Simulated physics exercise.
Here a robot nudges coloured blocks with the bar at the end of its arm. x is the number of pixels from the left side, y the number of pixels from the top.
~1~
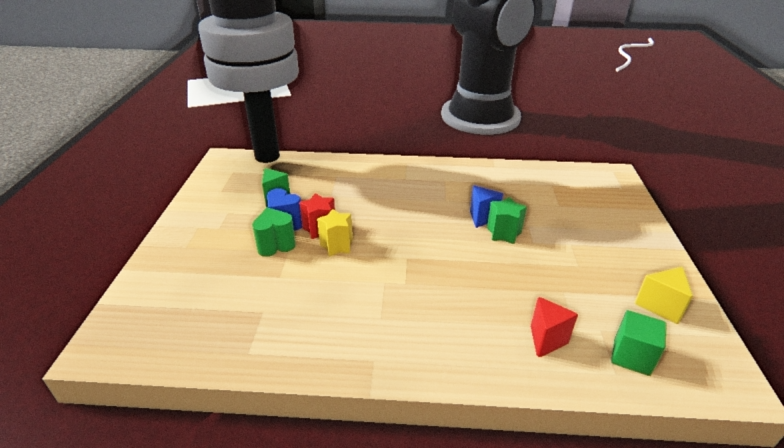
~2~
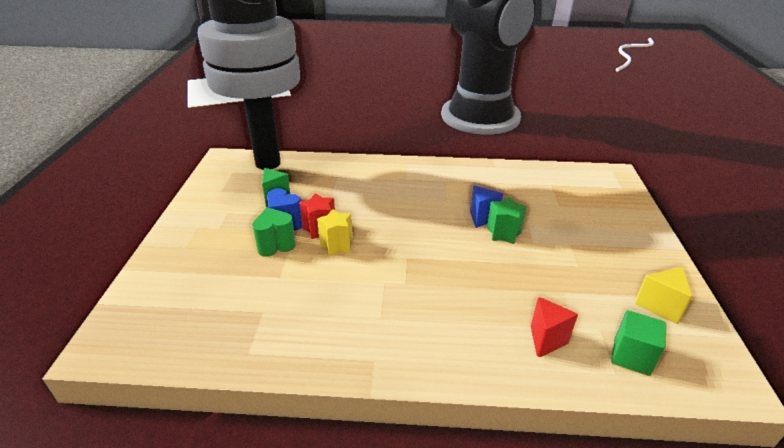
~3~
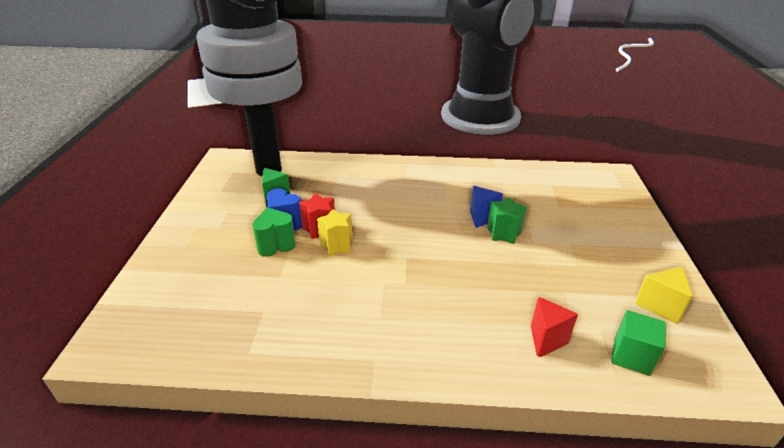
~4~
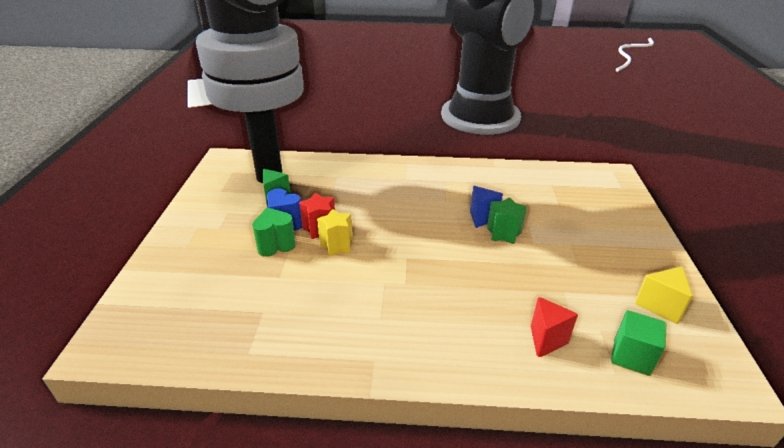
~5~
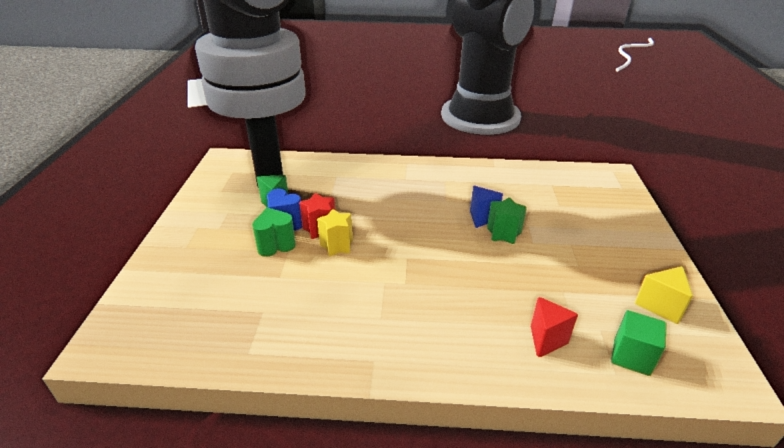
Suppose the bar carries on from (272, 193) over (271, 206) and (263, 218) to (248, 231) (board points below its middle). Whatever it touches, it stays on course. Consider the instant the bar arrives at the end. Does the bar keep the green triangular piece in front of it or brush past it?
It keeps leading.
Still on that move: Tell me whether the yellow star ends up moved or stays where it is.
At the moment the path ends, the yellow star still stands where it did.
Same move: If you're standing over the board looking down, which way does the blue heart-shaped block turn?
Counterclockwise from above.
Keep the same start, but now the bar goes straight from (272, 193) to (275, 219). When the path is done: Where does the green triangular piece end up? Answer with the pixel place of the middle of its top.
At the end it should sit near (248, 203).
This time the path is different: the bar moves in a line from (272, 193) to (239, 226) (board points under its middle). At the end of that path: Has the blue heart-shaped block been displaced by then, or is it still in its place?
It gets displaced.
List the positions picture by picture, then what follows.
The first picture shows tip of the bar (267, 157), middles of tops, green heart-shaped block (271, 219), green triangular piece (271, 175), blue heart-shaped block (282, 198), red star (318, 203), yellow star (335, 219).
The second picture shows bar (268, 164), nothing pushed.
The third picture shows bar (269, 171), nothing pushed.
The fourth picture shows bar (270, 178), nothing pushed.
The fifth picture shows bar (271, 184), green heart-shaped block (271, 219), green triangular piece (272, 180), blue heart-shaped block (282, 198), red star (318, 203), yellow star (335, 219).
What follows on the original path. Halfway along, bar (266, 203); green heart-shaped block (270, 222); green triangular piece (252, 200); blue heart-shaped block (282, 203), turned 25° anticlockwise.
At the end, bar (246, 222); green heart-shaped block (270, 222); green triangular piece (229, 219), turned 20° clockwise; blue heart-shaped block (282, 204), turned 45° anticlockwise; red star unmoved; yellow star unmoved.
